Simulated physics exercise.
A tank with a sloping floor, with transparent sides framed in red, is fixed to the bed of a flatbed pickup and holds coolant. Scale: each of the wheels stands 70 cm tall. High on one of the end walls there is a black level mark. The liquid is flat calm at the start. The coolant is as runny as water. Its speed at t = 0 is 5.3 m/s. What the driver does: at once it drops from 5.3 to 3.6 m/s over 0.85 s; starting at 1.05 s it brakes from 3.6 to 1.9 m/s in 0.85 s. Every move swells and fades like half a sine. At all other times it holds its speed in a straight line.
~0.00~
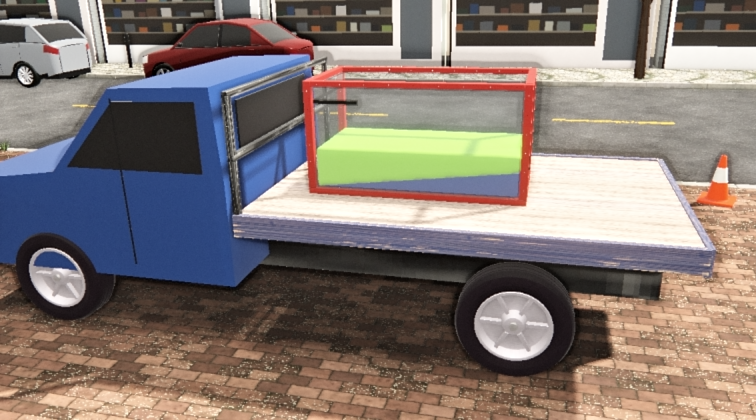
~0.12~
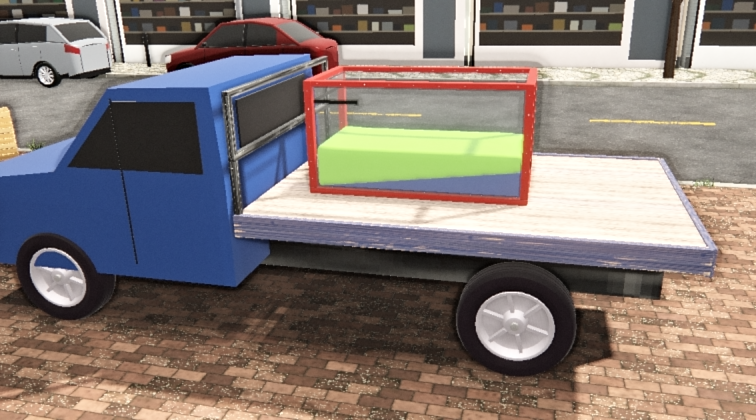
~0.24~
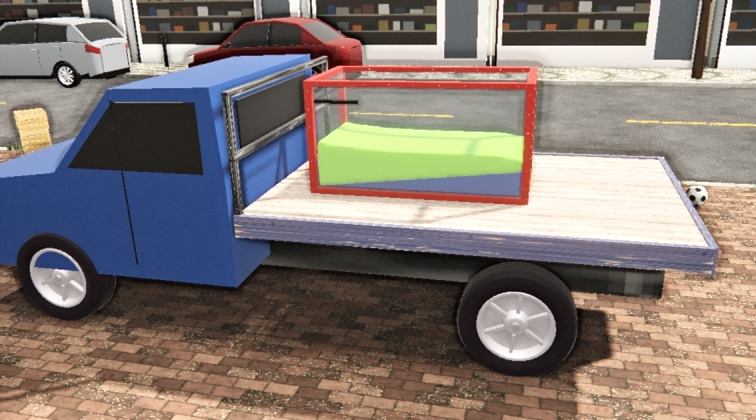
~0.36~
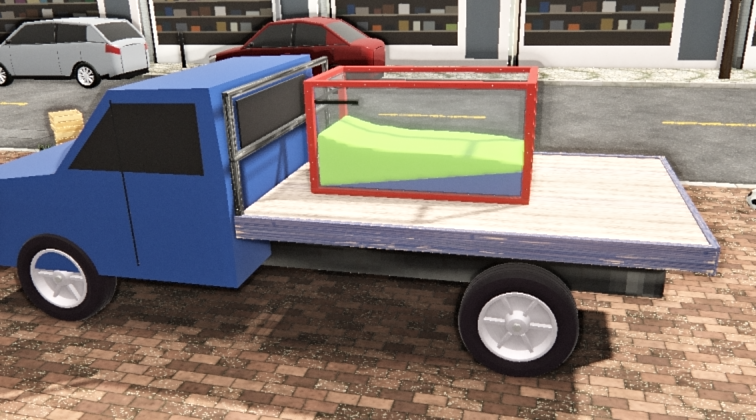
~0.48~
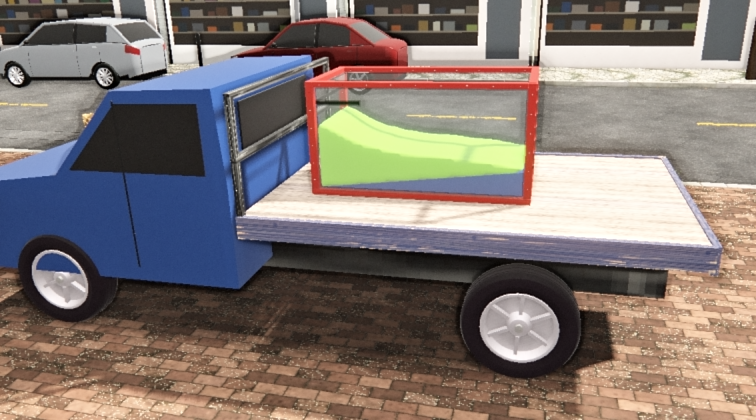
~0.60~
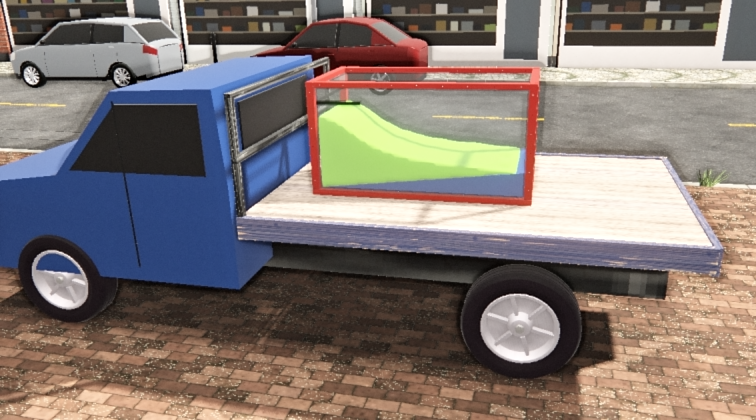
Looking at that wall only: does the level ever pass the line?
It tops the mark.
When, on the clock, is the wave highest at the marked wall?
Near 0.8 s.
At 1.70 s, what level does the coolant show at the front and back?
About 38 cm in front and 38 cm behind.
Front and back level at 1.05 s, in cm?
Front 42 cm, back 16 cm.
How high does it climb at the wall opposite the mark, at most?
It peaks near 58 cm.
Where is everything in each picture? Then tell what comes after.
The first picture shows the coolant reaches (330, 145) at the front end; it reaches (510, 154) at the back end; no slope yet; the front is on the left, levels are read along the near wall; the black line, on the front wall, is at (327, 102); a wheel hub at (513, 330).
The second picture shows the coolant reaches (331, 145) at the front end; it reaches (511, 153) at the back end; no slope yet.
The third picture shows the coolant reaches (331, 140) at the front end; it reaches (511, 156) at the back end; it is heaped 3° towards the front.
The fourth picture shows the coolant reaches (331, 135) at the front end; it reaches (512, 160) at the back end; it is heaped 6° towards the front.
The fifth picture shows the coolant reaches (332, 126) at the front end; it reaches (513, 165) at the back end; it is heaped 11° towards the front.
The sixth picture shows the coolant reaches (332, 116) at the front end; it is heaped 15° towards the front; a wheel hub at (519, 333).
Then, 1.05 s in, it stands 15 cm high behind and 42 cm in front; all of it is still inside.
Then, 1.70 s in, it stands 37 cm high behind and 38 cm in front; all of it is still inside.
Then, 2.40 s in, it stands 19 cm high behind and 24 cm in front; all of it is still inside.
Then, 4.89 s in, the waves are smaller; the highest at the front wall was 60 cm, at 0.75 s, against a line at 58 cm.
